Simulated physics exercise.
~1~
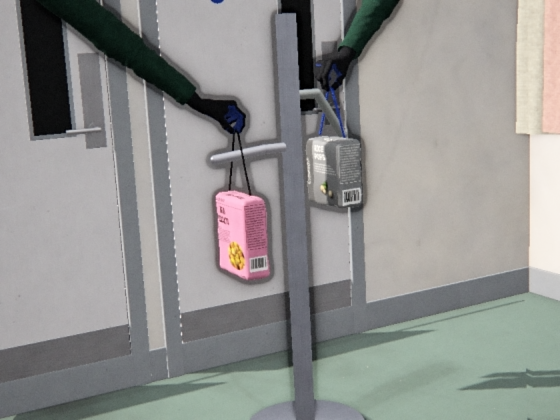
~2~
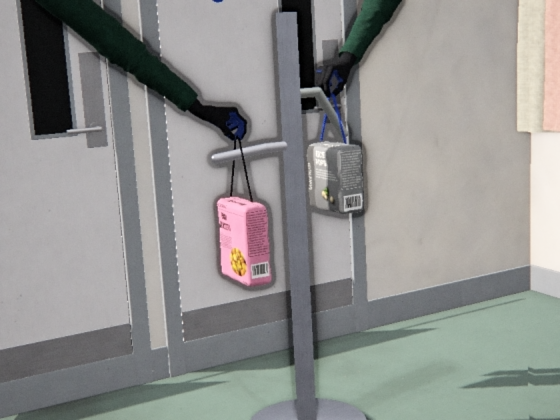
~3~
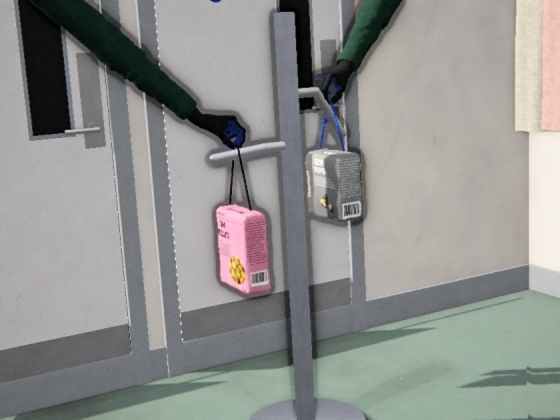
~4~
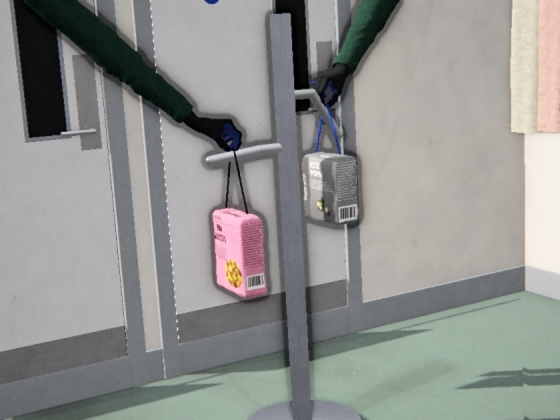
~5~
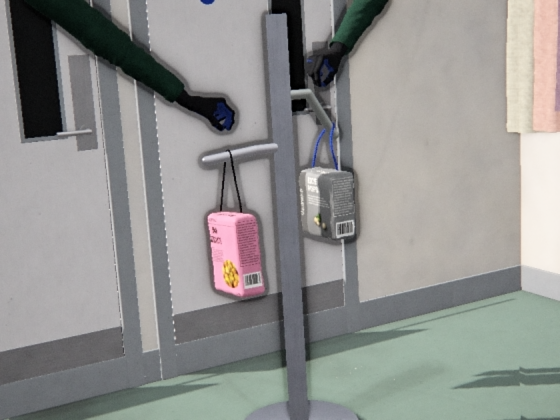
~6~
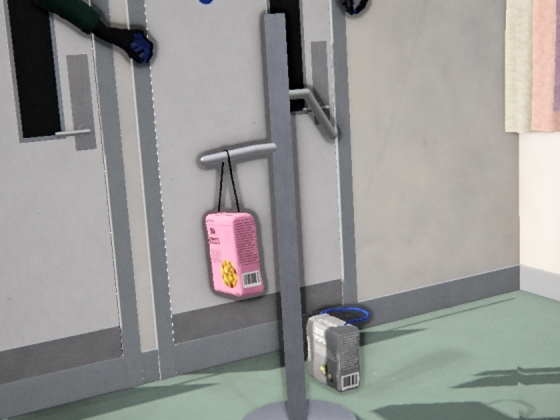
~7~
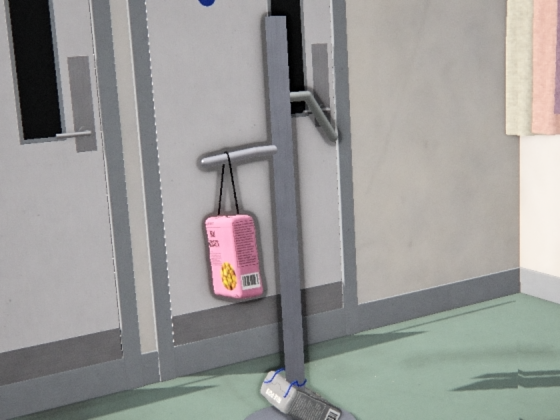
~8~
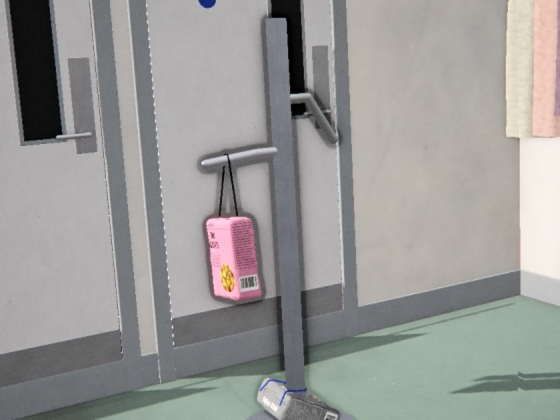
In a room with grey doors and a green floor, two dark-gloved hands hold a pink bag and a grey sack by their loops beside a grey coat stand. The hands lower both a little, the pink bag at the left peg and the grey sack at the bent right peg. Then the hands let go and draw back upward. The pink bag stays hanging by its dark loop, but the grey sack slips down and drops to the floor. It tips over by the foot of the stand and ends on its side, while the pink bag still hangs from its peg.
